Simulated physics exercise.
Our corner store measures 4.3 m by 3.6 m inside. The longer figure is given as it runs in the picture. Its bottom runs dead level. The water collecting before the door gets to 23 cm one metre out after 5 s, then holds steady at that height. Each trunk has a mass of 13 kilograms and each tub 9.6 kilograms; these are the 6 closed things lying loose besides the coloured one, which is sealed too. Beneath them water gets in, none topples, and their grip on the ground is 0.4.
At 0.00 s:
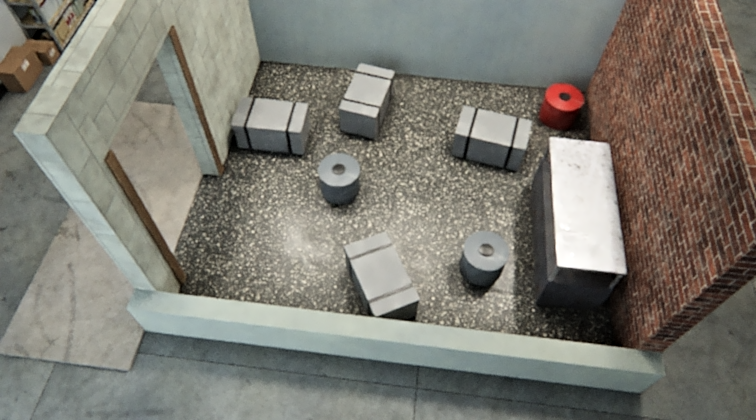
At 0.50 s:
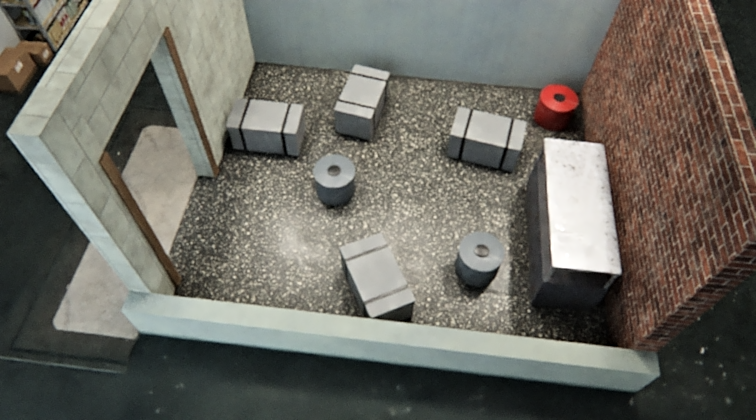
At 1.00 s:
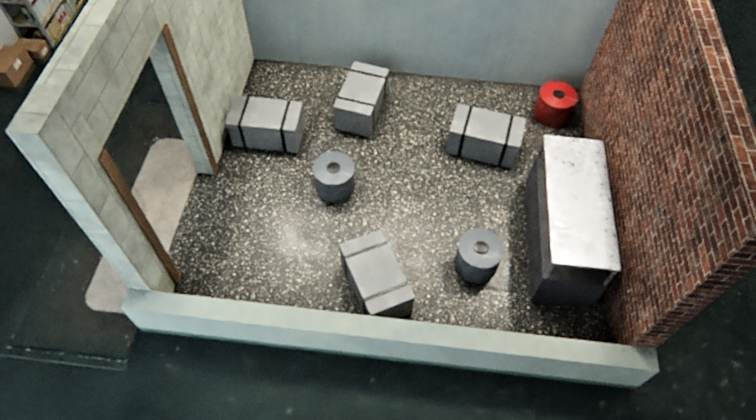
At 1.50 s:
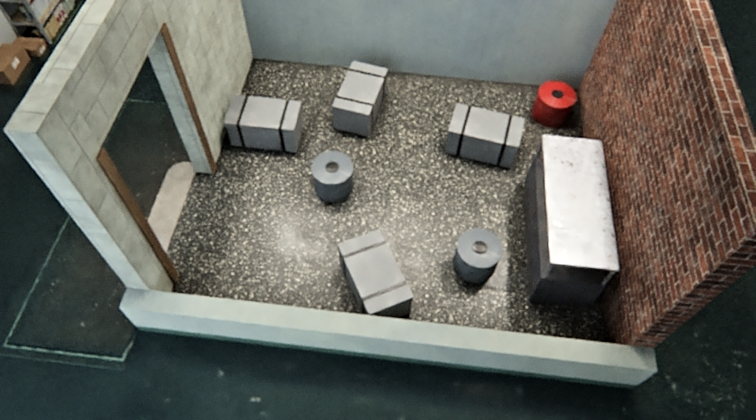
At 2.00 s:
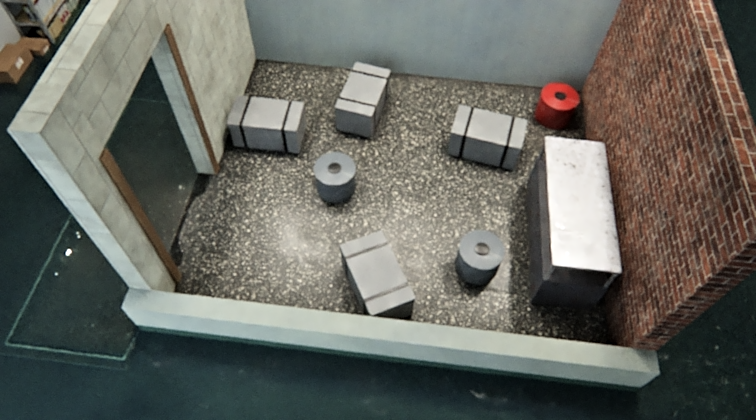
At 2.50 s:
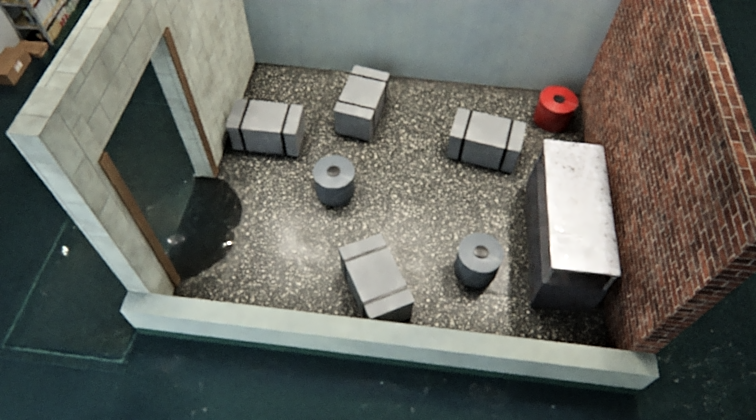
Dark water spreads outside the small room, then creeps through the left doorway onto the speckled floor.
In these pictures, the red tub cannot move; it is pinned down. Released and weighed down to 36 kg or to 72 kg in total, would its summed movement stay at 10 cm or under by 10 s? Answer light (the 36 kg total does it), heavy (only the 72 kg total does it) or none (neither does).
Light.
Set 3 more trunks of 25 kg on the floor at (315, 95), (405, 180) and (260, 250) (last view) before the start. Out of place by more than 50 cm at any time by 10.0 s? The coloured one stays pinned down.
In the order given, within the mark, then beyond the mark, and last beyond the mark.
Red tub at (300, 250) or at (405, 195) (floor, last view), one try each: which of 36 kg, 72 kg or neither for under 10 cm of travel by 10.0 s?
Trial 1 - the lower mass works; trial 2 - the lower mass works.
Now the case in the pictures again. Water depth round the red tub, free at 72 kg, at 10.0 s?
15 cm, roughly.
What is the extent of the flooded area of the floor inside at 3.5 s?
Wet: Near 2.0 m2.
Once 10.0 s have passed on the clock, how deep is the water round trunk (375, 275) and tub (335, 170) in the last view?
Depths: Near 14 cm, then near 14 cm.
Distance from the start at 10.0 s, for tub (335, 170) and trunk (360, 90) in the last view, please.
One is off by 250 cm, the other by 5 cm, in the order asked.
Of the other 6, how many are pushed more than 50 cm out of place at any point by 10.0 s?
Tally: 4.
After 3.5 s the red tub would be 0 cm from its start with 36 kg and 0 cm from its start with 72 kg; 0 cm of water round it then.
After 4.5 s the red tub would be 0 cm from its start with 36 kg and 0 cm from its start with 72 kg; 0 cm of water round it then.
After 7.0 s the red tub would be 0 cm from its start with 36 kg and 0 cm from its start with 72 kg; 2 cm of water round it then.
After 10.0 s the red tub would be 0 cm from its start with 36 kg and 0 cm from its start with 72 kg; 15 cm of water round it then.
